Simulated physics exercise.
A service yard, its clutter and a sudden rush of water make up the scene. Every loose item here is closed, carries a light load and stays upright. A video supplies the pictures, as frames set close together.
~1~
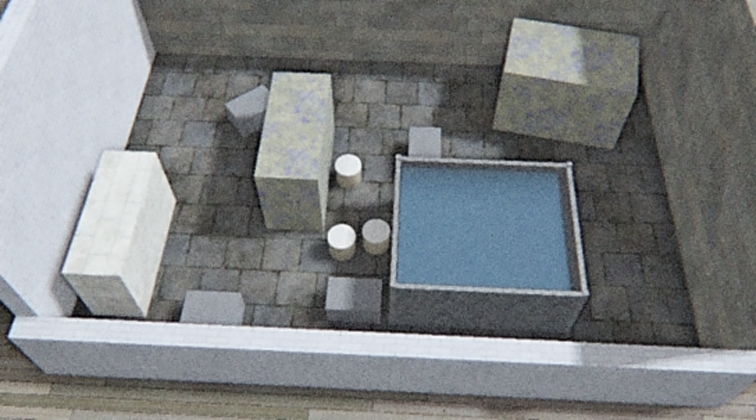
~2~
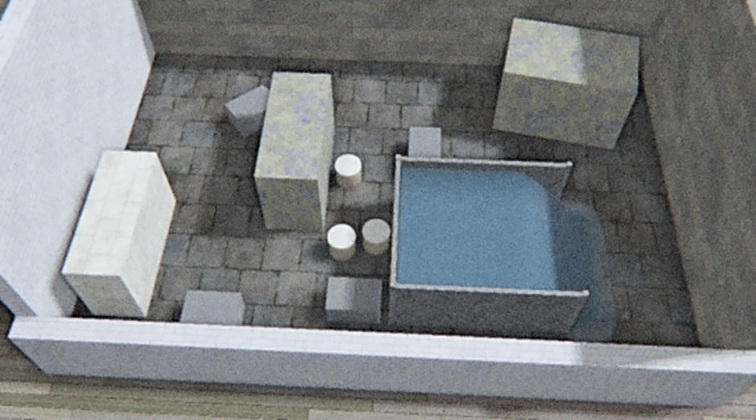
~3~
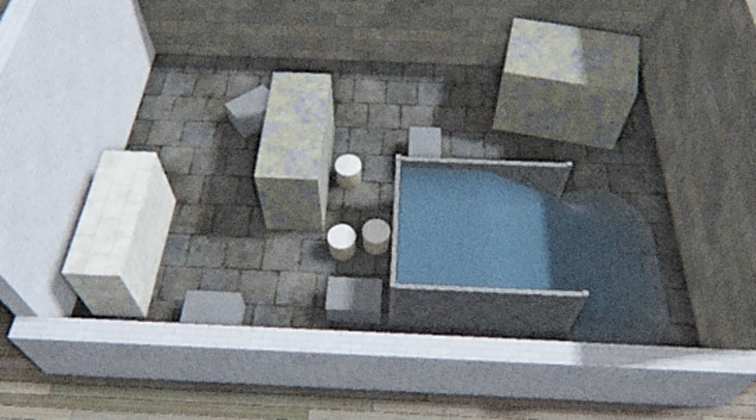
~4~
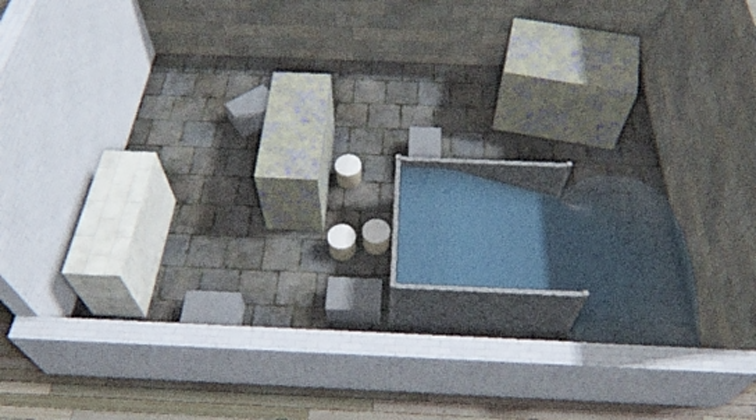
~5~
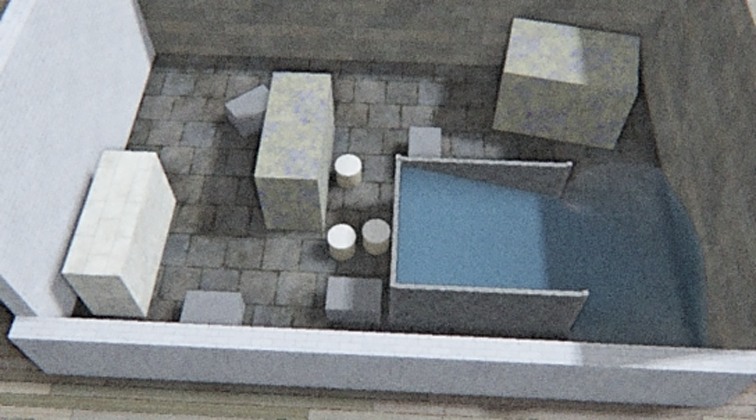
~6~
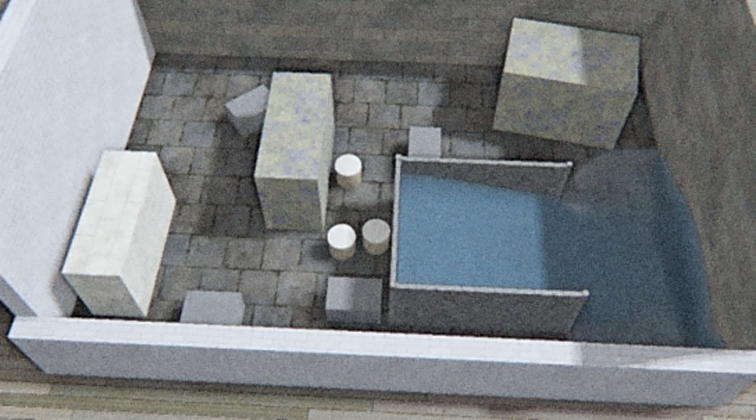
In a walled yard with a paved floor, the right side of a tank of blue water opened and the water rushed out across the ground to the right-hand wall, while the blocks and pails stayed still.
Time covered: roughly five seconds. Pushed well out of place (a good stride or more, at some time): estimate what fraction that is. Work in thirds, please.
My answer: One to two thirds.
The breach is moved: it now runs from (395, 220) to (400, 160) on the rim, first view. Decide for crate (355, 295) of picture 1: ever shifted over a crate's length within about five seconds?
Lab note - this item: Full stretch not covered.
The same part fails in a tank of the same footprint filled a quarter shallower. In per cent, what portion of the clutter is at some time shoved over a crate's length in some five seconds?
My estimate is around 30 percent.
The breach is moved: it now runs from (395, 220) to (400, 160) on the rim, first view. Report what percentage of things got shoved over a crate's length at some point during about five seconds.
Roughly 70 percent.
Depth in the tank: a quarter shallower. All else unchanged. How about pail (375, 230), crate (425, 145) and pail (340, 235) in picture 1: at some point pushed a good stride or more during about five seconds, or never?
In the order asked: Below that distance, over that distance and below that distance.
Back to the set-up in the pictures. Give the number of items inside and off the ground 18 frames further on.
That adds up to 1.
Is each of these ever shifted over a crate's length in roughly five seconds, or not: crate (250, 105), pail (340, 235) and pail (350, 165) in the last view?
Working through them in turn, I get shoved clear, never that far off, then shoved clear.
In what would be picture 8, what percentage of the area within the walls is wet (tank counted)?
25 per cent, roughly.
A moment on, 0 of 7 are well off their spots; 0 afloat.
Next, 0 of 7 are well off their spots; 0 afloat.
Later, 2 of 7 are well off their spots; 1 afloat.
In the end, 4 of 7 are well off their spots, and 4 have been at some point; 5 afloat.
